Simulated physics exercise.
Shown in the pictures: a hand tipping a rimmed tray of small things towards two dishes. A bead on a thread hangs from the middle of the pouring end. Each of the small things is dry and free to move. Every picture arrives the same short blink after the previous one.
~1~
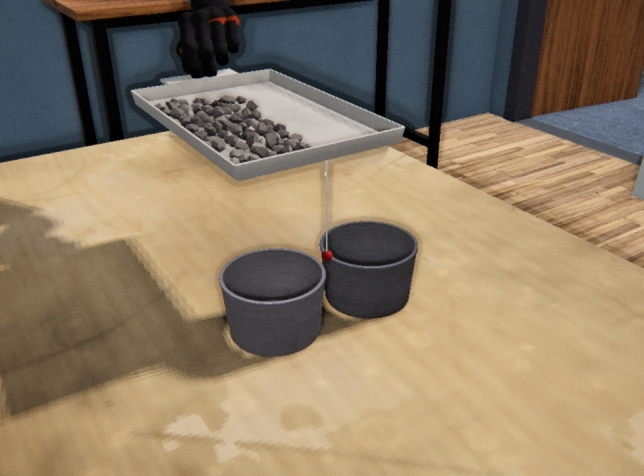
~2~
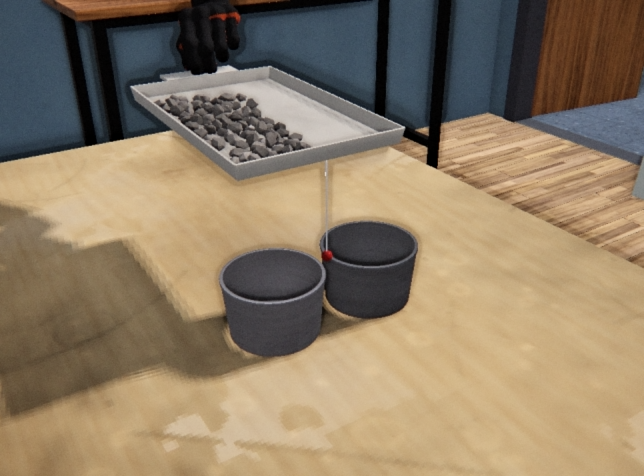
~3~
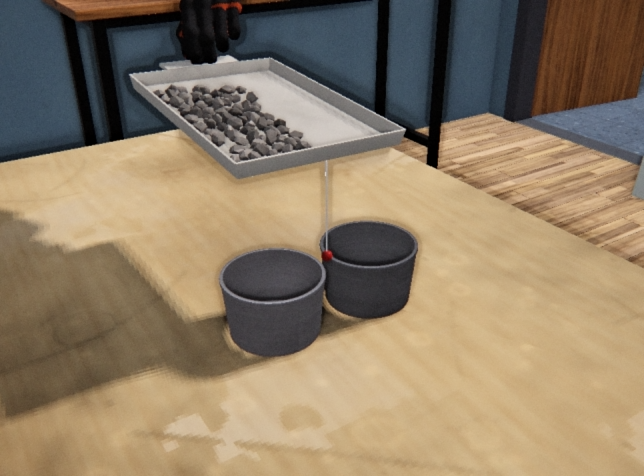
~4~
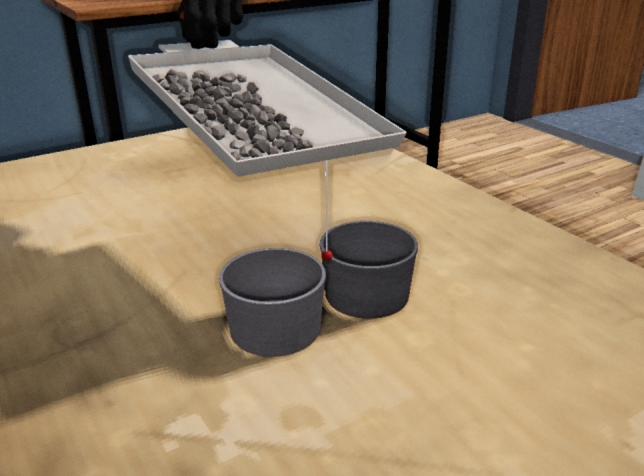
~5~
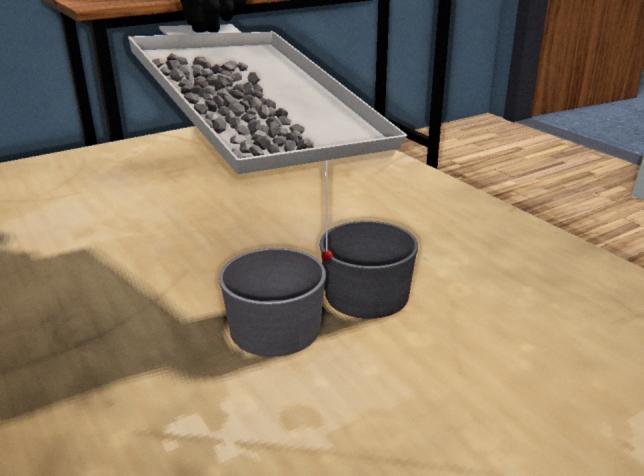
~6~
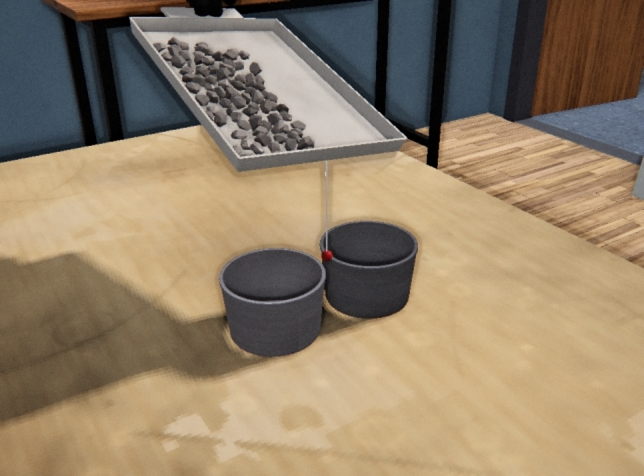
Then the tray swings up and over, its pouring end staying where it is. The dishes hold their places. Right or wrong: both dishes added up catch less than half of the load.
Right, they catch less than half.
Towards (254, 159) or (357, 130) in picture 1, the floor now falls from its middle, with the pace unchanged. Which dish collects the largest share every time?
Going by the two slopes in order, it's the left-side one and then the right-side one.
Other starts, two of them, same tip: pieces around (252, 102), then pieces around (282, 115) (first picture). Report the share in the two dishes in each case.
You'd get near 30 percent first and near 40 percent after that.
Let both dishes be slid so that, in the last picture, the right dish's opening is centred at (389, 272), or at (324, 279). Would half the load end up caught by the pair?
Well, in excess of half at the first spot and not up to half at the second.
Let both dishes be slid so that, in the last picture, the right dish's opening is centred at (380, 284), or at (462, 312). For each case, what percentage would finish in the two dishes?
Around 50 and then 0 per cent.
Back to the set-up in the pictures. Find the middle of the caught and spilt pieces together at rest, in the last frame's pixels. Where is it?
Somewhere around (421, 333) in the last picture.
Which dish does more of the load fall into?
The one to the right is fuller.
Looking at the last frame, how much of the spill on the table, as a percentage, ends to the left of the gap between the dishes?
10 in a hundred, roughly.
Soon, tray tipped steeply; nearly all on the tray; a small part in the air.
A while on, tray tipped right over; about a quarter on the tray; a small part in the right dish; about half outside both; a small part in the air.
Towards the end, tray tipped past a quarter turn; about a quarter in the right dish; most outside both.
Finally, tray tipped past a quarter turn; none in the left dish; about a quarter in the right dish; most outside both.
